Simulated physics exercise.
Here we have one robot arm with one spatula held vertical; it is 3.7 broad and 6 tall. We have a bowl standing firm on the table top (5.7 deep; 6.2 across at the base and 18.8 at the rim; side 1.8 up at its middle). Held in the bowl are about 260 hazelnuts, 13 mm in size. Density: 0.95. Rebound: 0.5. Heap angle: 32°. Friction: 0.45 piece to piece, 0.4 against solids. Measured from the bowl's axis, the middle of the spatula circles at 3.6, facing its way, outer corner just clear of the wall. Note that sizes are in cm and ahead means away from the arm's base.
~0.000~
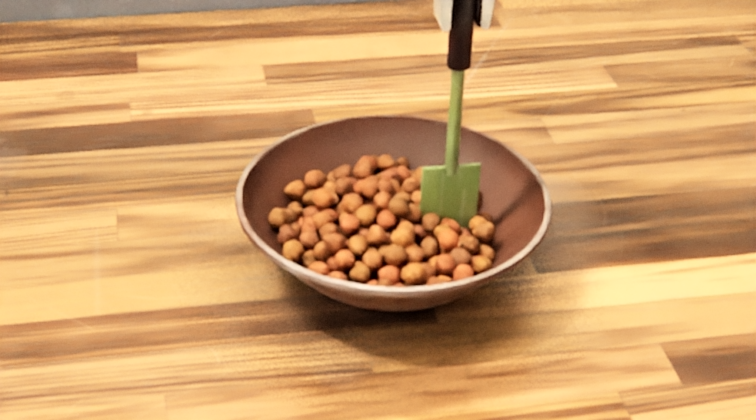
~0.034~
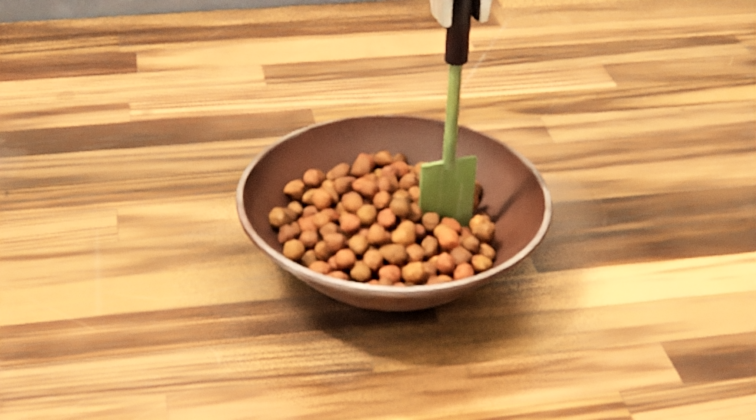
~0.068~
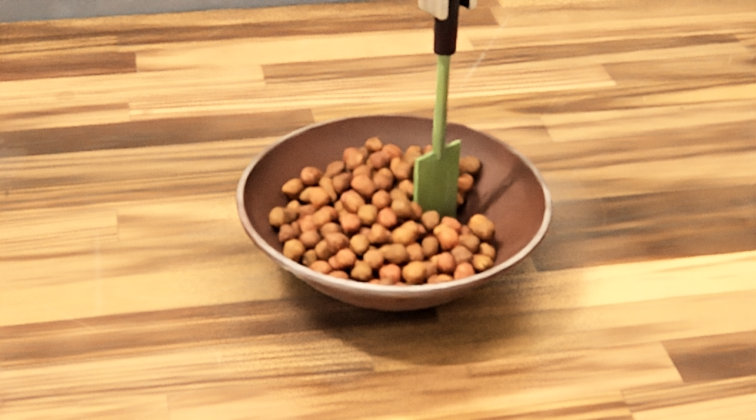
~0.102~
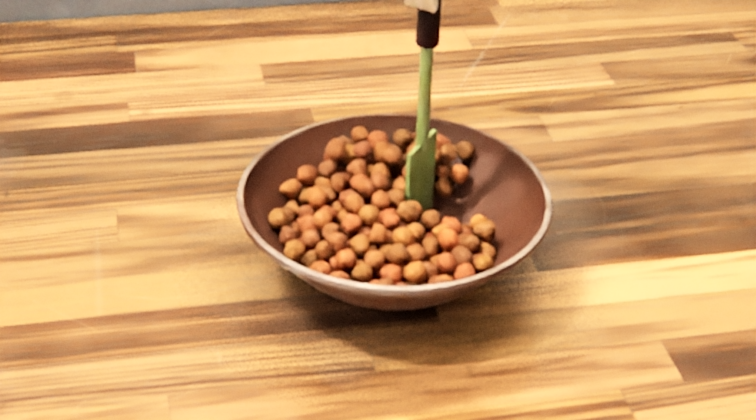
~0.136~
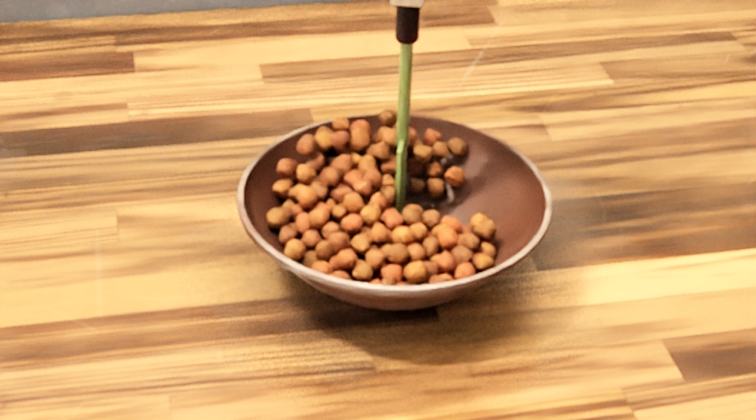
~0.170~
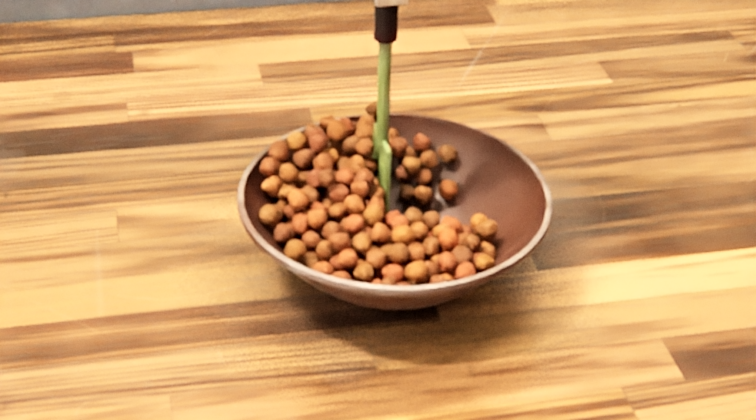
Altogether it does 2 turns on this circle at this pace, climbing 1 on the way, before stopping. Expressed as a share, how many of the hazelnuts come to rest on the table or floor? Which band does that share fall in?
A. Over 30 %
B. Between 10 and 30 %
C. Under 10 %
Between 10 and 30 % (B).
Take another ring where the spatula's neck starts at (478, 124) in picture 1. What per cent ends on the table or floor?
Table or floor share: Near 30 %.
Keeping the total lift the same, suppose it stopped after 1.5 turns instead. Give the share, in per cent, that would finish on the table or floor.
Roughly 15 percent would end up there.
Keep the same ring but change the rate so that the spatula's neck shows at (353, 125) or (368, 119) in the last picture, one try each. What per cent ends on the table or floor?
It comes to roughly 35 per cent and then 30 per cent.
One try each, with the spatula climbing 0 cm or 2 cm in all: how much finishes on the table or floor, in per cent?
Estimates: 20 % then 15 %.
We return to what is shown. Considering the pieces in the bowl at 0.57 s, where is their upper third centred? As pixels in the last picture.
Upper-third centre: Approx. (479, 198) px.
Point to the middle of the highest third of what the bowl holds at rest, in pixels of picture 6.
The centre sits around (438, 192) in the last picture.
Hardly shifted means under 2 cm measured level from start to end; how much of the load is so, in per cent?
Near 5 per cent of the pieces.
After 0.57 s, 338° round, highest piece 11 above the table; 232 in the bowl, 27 on the table or floor, 6 in flight or on the tool.
After 0.98 s, 225° round, highest piece 7 above the table; 222 in the bowl, 42 on the table or floor, 1 in flight or on the tool.
After 1.38 s, 0° round, highest piece 6 above the table; 215 in the bowl, 50 on the table or floor.
After 2.08 s, 0° round, highest piece 6 above the table; 215 in the bowl, 50 on the table or floor.
In the end, 215 in the bowl, 50 on the table or floor. That is 19 % on the table or floor.
